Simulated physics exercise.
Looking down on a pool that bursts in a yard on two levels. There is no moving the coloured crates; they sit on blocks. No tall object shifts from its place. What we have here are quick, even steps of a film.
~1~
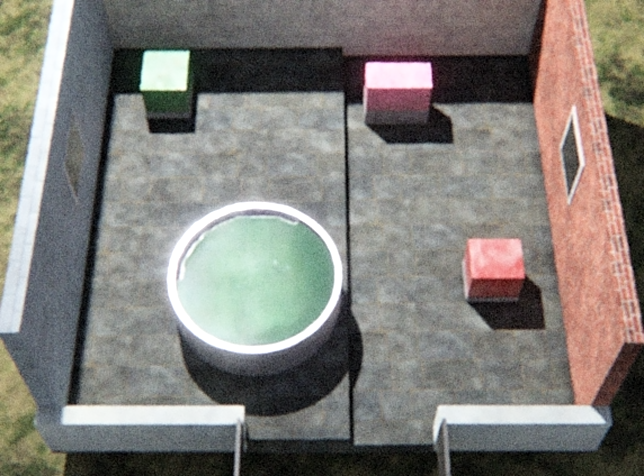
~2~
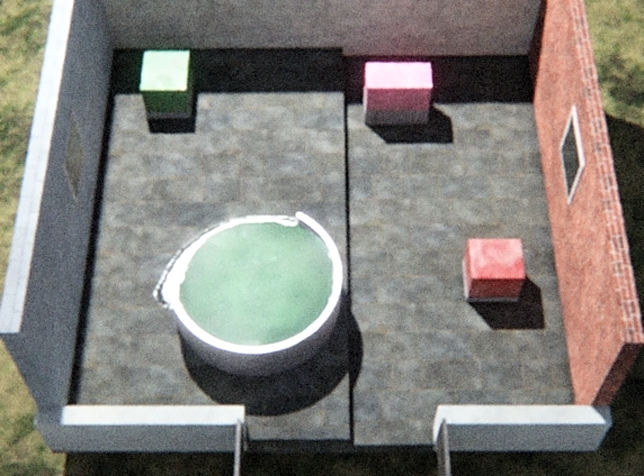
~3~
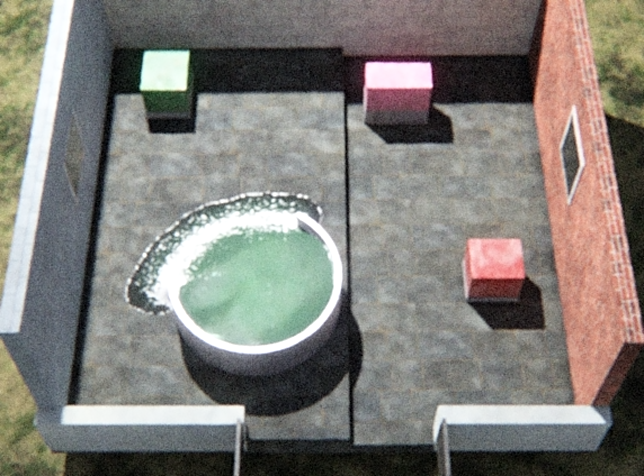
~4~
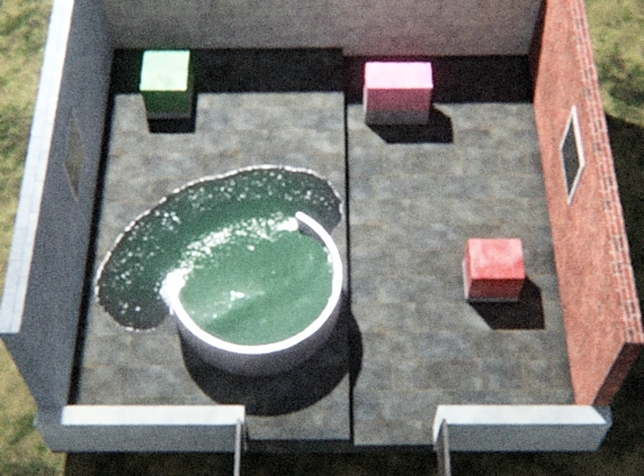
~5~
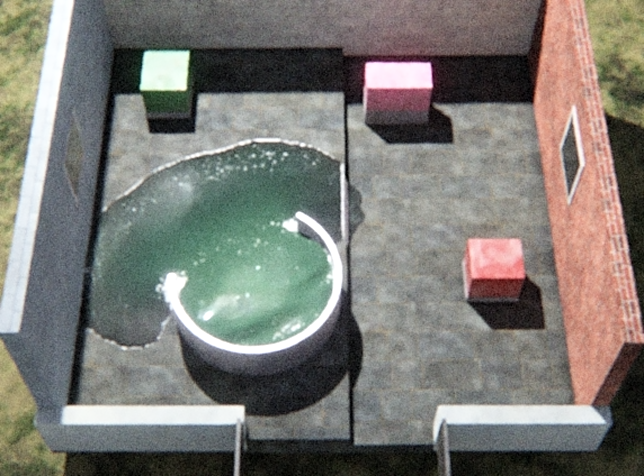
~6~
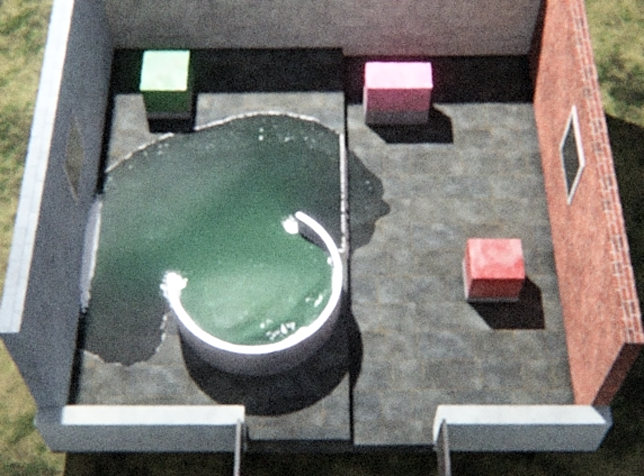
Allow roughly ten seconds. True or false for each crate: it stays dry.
Red crate: False, it gets wet; green crate: False, it gets wet; pink crate: True, it stays dry.
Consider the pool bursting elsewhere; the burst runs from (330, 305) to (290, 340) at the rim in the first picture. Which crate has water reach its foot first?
It's the one in red.
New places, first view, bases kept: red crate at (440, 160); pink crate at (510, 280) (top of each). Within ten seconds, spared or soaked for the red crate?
The red crate simply gets reached.
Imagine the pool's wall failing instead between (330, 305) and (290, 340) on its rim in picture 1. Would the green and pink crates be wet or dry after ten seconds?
My take: The green one stays clear, while the pink one stays clear.
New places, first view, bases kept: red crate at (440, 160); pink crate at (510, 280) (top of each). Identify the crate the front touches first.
The green crate.
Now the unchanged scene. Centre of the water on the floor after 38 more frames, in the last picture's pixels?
Centre of mass: Roughly (277, 175).
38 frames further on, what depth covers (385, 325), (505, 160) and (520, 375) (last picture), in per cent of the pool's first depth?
Depths of roughly 0, 12 and 0 per cent.
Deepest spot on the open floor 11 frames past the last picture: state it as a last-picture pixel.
I would choose the pixel (114, 53).
A moment on, water covers 40 % of the floor; the red crate not reached, the green crate water round its plinth, the pink crate water round its plinth.
Next, water covers 45 % of the floor; the red crate not reached, the green crate water round its plinth, the pink crate water round its plinth.
Then, water covers 55 % of the floor; the red crate not reached, the green crate water round its plinth, the pink crate water round its plinth.
Later, water covers 85 % of the floor; the red crate water round its plinth, the green crate water round its plinth, the pink crate water round its plinth.
In the end, water covers 100 % of the floor; the red crate was topped, the green crate was topped, the pink crate stayed above the water.
